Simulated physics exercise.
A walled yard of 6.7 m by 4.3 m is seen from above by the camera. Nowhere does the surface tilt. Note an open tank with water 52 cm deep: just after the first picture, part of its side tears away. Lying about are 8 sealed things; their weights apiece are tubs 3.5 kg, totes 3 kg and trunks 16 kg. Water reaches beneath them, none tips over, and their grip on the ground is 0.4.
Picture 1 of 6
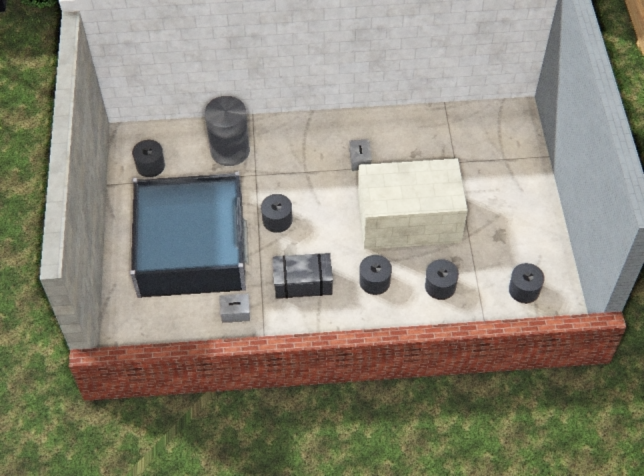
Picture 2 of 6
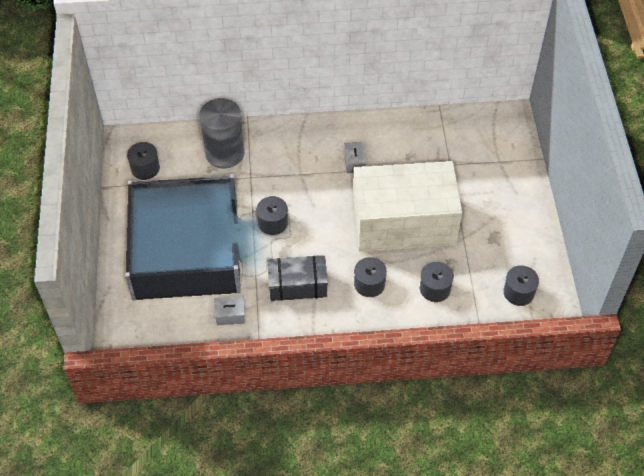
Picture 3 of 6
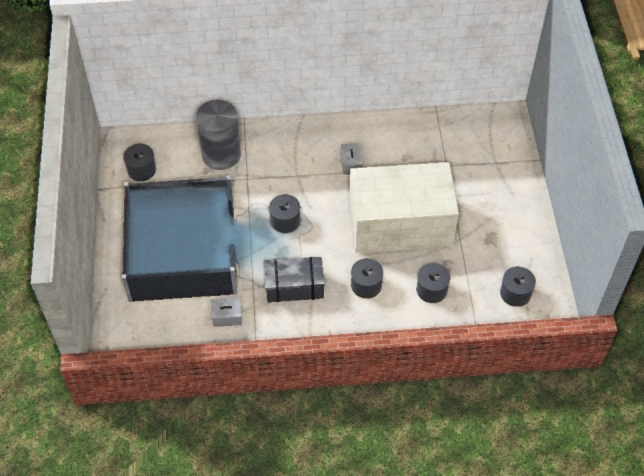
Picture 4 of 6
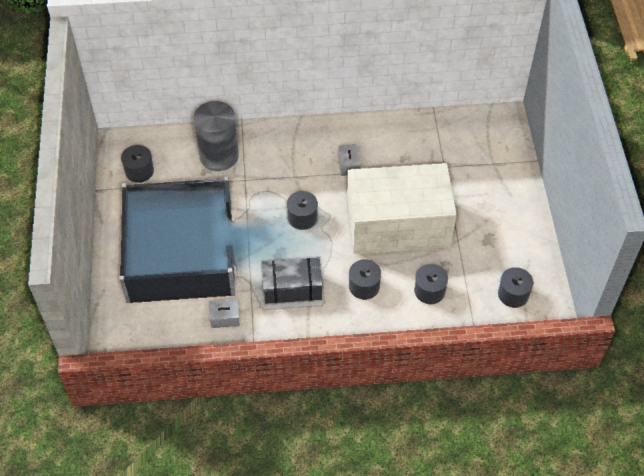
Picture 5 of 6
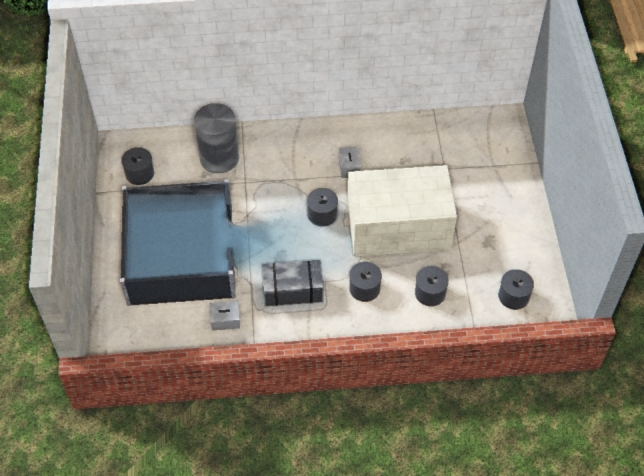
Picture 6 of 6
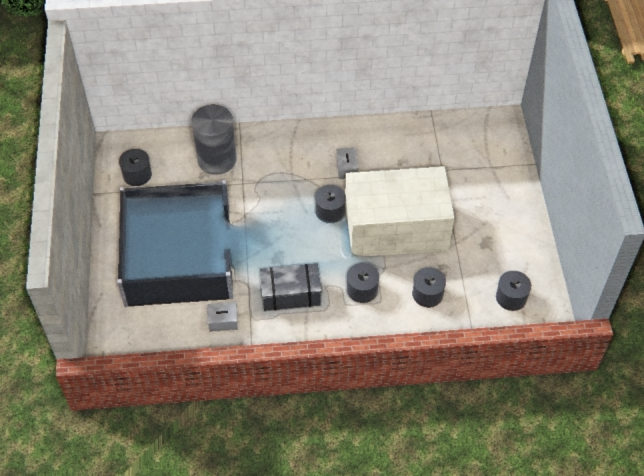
Water pours from the tank's right side and pushes a dark tub rightward across the yard.
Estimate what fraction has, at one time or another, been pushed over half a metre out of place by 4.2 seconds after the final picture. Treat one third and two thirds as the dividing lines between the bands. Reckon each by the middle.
Well over half, in fact two thirds or beyond.
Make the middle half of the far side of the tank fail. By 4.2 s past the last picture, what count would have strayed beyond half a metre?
The answer would then be 2.
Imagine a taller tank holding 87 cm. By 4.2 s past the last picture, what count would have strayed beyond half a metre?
The answer would then be 6.
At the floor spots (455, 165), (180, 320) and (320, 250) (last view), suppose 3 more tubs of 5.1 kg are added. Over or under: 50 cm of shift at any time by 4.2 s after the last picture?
Going through them in turn, I'd say not that far, not that far and beyond.
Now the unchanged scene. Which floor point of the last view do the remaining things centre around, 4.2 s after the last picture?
Centred roughly on (390, 231).
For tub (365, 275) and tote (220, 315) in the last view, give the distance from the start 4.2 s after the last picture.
Taking them in turn, I get 200 cm for the first and 0 cm for the second.
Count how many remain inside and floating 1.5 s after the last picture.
Answer: 4.
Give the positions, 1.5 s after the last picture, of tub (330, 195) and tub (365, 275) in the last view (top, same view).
About (349, 109) for the first and (436, 325) for the second.
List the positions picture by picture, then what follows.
A tub at (276, 206) rests on the ground; a trunk at (302, 268) rests on the ground; 2.2 m2 under water; 0 of 8 have shifted, in the first frame.
A tub at (272, 209), on the bottom; a trunk at (297, 271), on the bottom; water covers 2.6 m2; 0 of 8 have shifted, in the second frame.
A tub at (285, 207), on the bottom, 24 cm from its start; a trunk at (294, 272) rests on the ground; 3.1 m2 under water; 1 of 8 have shifted, in the third frame.
A tub at (302, 204), on the bottom, 53 cm from its start; a trunk at (292, 273) rests on the ground; water covers 3.7 m2; 1 of 8 have shifted, in the fourth frame.
A tub at (322, 200) rests on the ground, 83 cm from its start; a trunk at (292, 276) rests on the ground; water covers 4.4 m2; 1 of 8 have shifted, in the fifth frame.
A tub at (330, 197) rests on the ground, 100 cm from its start; a trunk at (290, 280) rests on the ground, 6 cm from its start; 5.0 m2 under water; 2 of 8 have shifted, in the sixth frame.
Then, 0.4 s after the last picture 1 of 8 are over 50 cm from their spots; 1 afloat.
Then, 1.5 s after the last picture 5 of 8 are over 50 cm from their spots; 4 afloat.
Then, 2.8 s after the last picture 6 of 8 are over 50 cm from their spots; 5 afloat.
Then, 4.2 s after the last picture 6 of 8 are over 50 cm from their spots, and 6 have been at some point; 5 afloat.
